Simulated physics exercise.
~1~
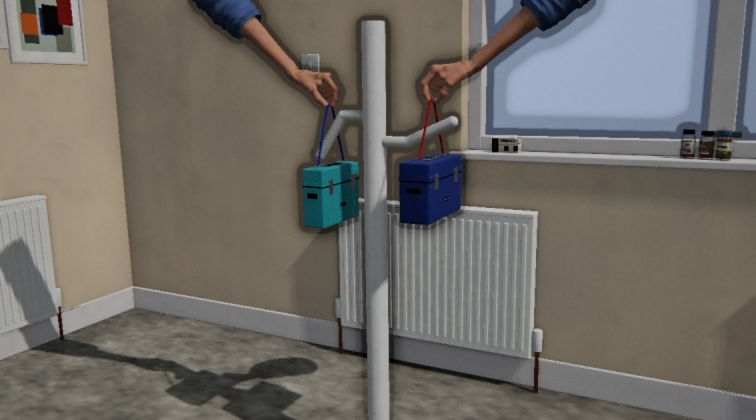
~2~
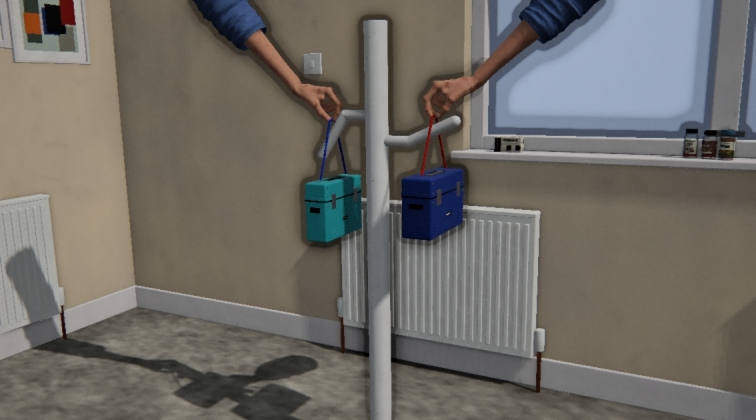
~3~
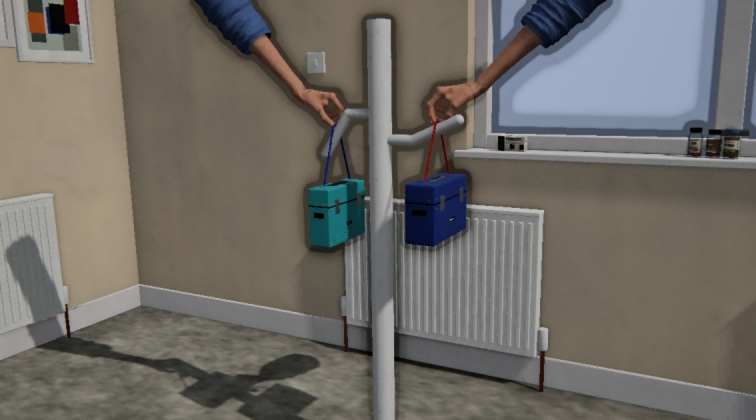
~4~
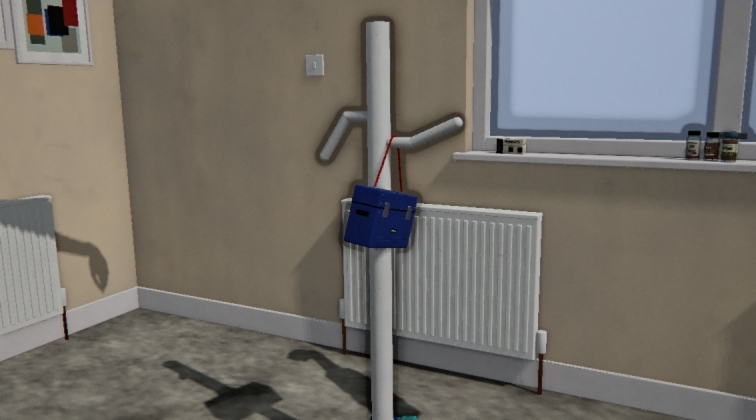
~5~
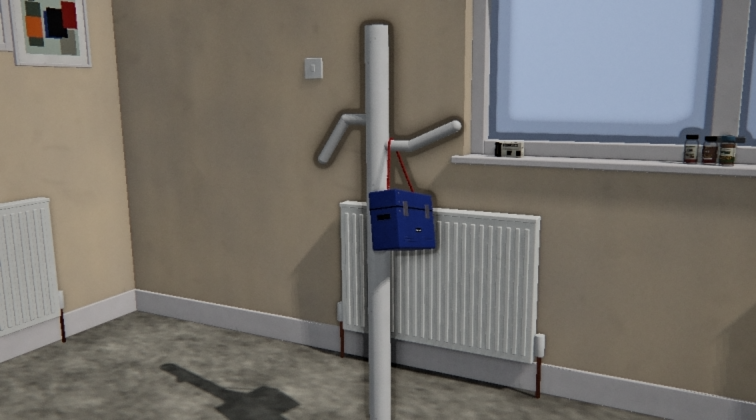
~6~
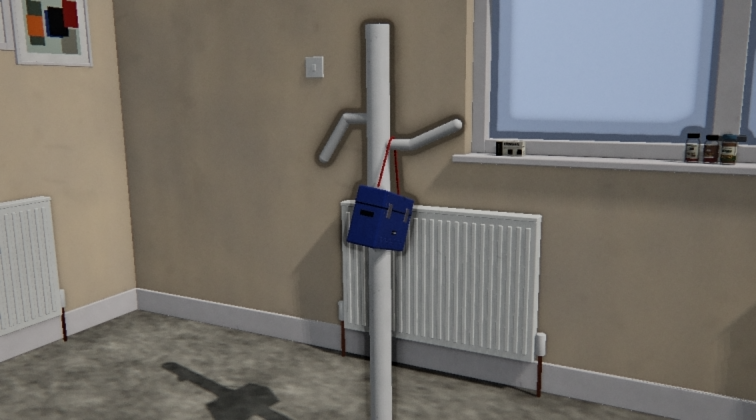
Two hands hanging turquoise and blue cases on a post's pegs and letting go, the turquoise falling, the blue swinging but staying.
